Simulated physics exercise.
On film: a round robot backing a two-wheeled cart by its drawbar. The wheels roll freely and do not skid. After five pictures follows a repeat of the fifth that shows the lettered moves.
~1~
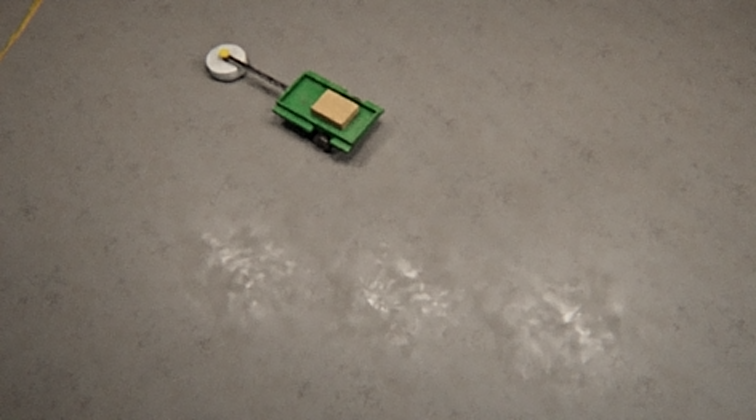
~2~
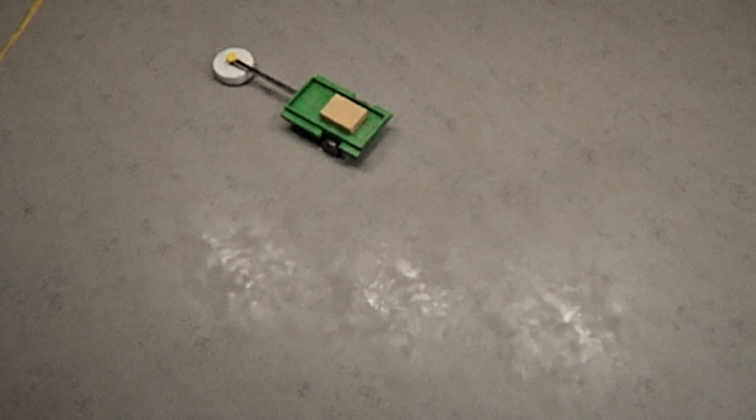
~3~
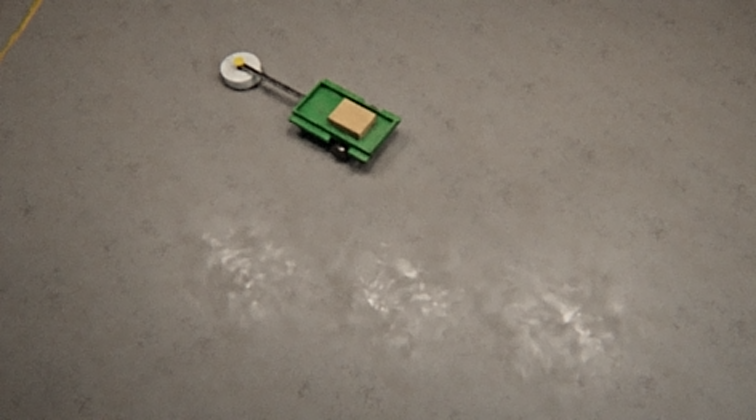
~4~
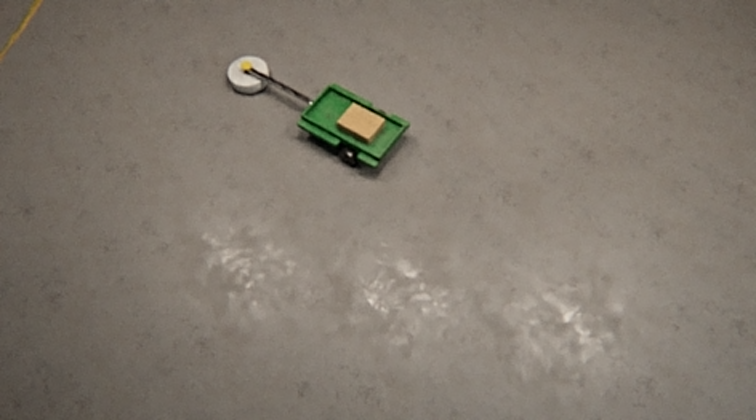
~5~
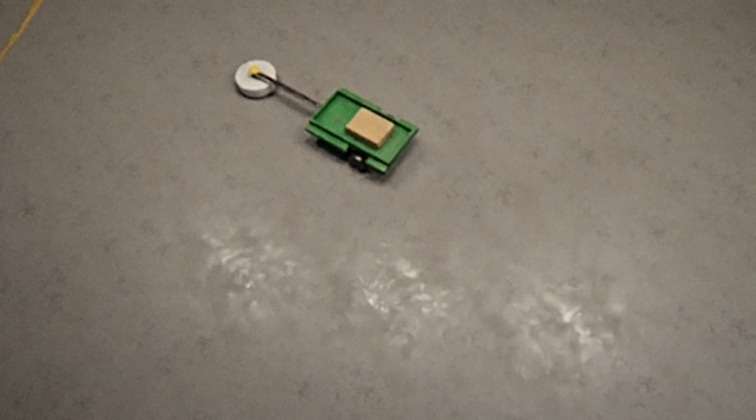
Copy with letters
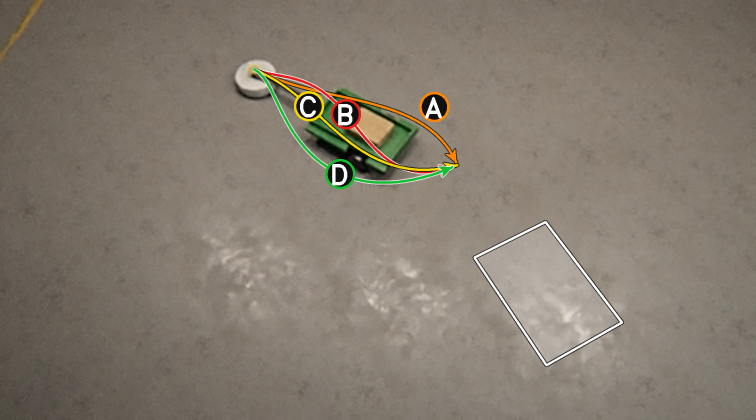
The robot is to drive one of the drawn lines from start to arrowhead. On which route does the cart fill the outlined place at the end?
Route A.
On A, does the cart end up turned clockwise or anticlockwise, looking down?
On that route, clockwise.
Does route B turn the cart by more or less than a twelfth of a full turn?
Less than that.
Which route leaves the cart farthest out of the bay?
D is the worst.
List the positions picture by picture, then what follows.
In the first picture, robot (226, 60); green cart (328, 109).
In the second picture, robot (234, 64); green cart (336, 114).
In the third picture, robot (241, 68); green cart (345, 118).
In the fourth picture, robot (248, 73); green cart (353, 123).
In the fifth picture, robot (256, 77); green cart (362, 128).
On the marked copy, A from (254, 69) via (366, 102) to (457, 163); B from (254, 69) via (350, 119) to (452, 167); C from (254, 69) via (340, 134) to (457, 165); D from (254, 69) via (320, 162) to (453, 167); the bay at (546, 289).
Taking A. A third of the way, robot (330, 101), cart (434, 169).
Two thirds of the way, robot (409, 124), cart (495, 220).
When it is over, robot (456, 172), cart (544, 284); the cart stands in the bay.
As for the rest, B leaves the cart at (580, 256), out of the bay; C leaves the cart at (600, 221), out of the bay; D leaves the cart at (598, 151), out of the bay.
